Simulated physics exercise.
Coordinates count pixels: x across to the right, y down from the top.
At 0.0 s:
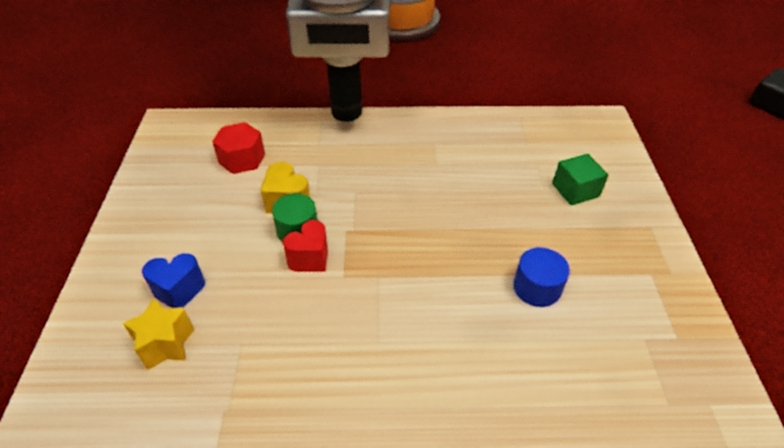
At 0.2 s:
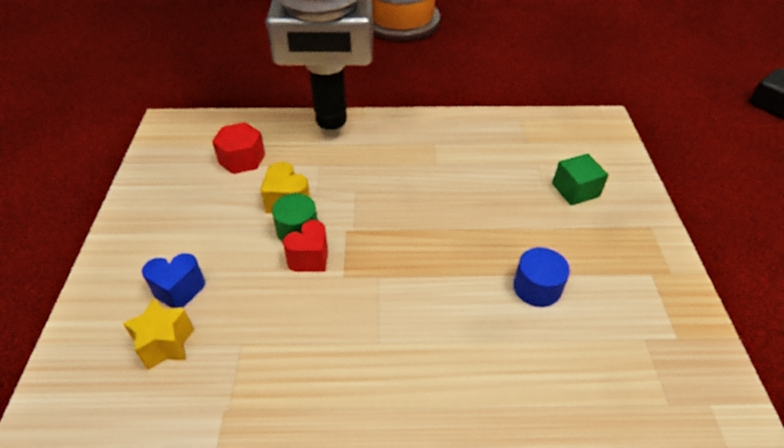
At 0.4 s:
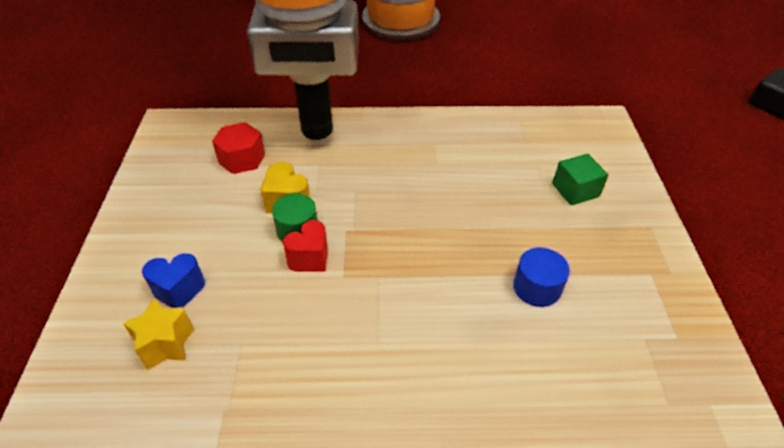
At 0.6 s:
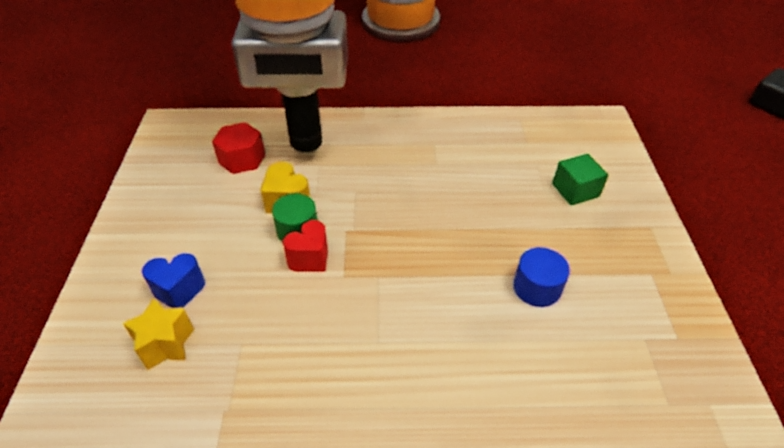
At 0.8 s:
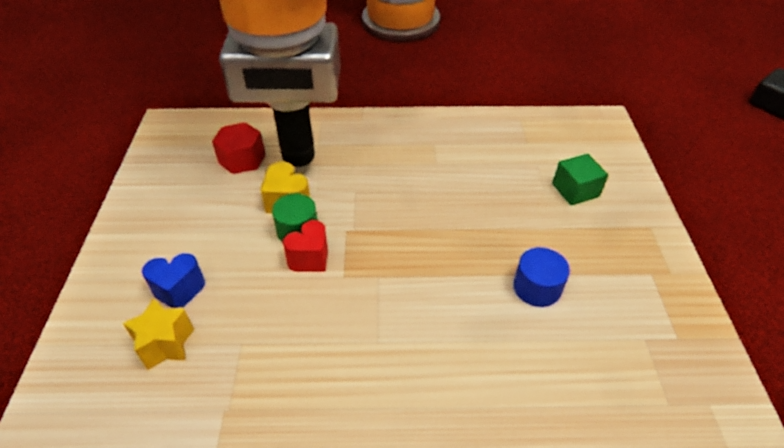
A robot arm with a black rod moves a short way left and toward the viewer over the far edge of a pale wooden board, seen from above by a still camera. Left of centre sit a red hexagon, yellow heart, green circle and red heart, with a blue heart and yellow star nearer. A green cube and blue cylinder lie right, and every block stays still.
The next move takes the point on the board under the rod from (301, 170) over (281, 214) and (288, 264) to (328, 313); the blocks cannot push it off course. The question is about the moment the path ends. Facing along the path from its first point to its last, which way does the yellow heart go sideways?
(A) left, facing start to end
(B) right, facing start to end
It's B.
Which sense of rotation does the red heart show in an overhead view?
Seen from overhead, it turns anticlockwise.
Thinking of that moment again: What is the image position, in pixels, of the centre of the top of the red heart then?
Close to (356, 273).
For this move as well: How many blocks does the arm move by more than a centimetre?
By the end, three or more blocks will have moved.
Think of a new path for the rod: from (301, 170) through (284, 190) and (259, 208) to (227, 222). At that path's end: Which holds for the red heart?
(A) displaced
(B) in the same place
A: Displaced.
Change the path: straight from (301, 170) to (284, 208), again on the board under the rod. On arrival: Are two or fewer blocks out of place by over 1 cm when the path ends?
No, it doesn't check out.
The first path, step by step. One third of the way, rod at (278, 202); yellow heart at (259, 216), turned 30° anticlockwise; green circle at (294, 237); red heart at (322, 257).
Two thirds of the way, rod at (286, 252); yellow heart at (244, 253), turned 20° clockwise; green circle at (291, 276); red heart at (335, 266), turned 45° anticlockwise.
At the end, rod at (327, 301); red hexagon still; yellow heart at (245, 254), turned 20° clockwise; green circle at (307, 330); red heart at (356, 273), turned 80° anticlockwise.
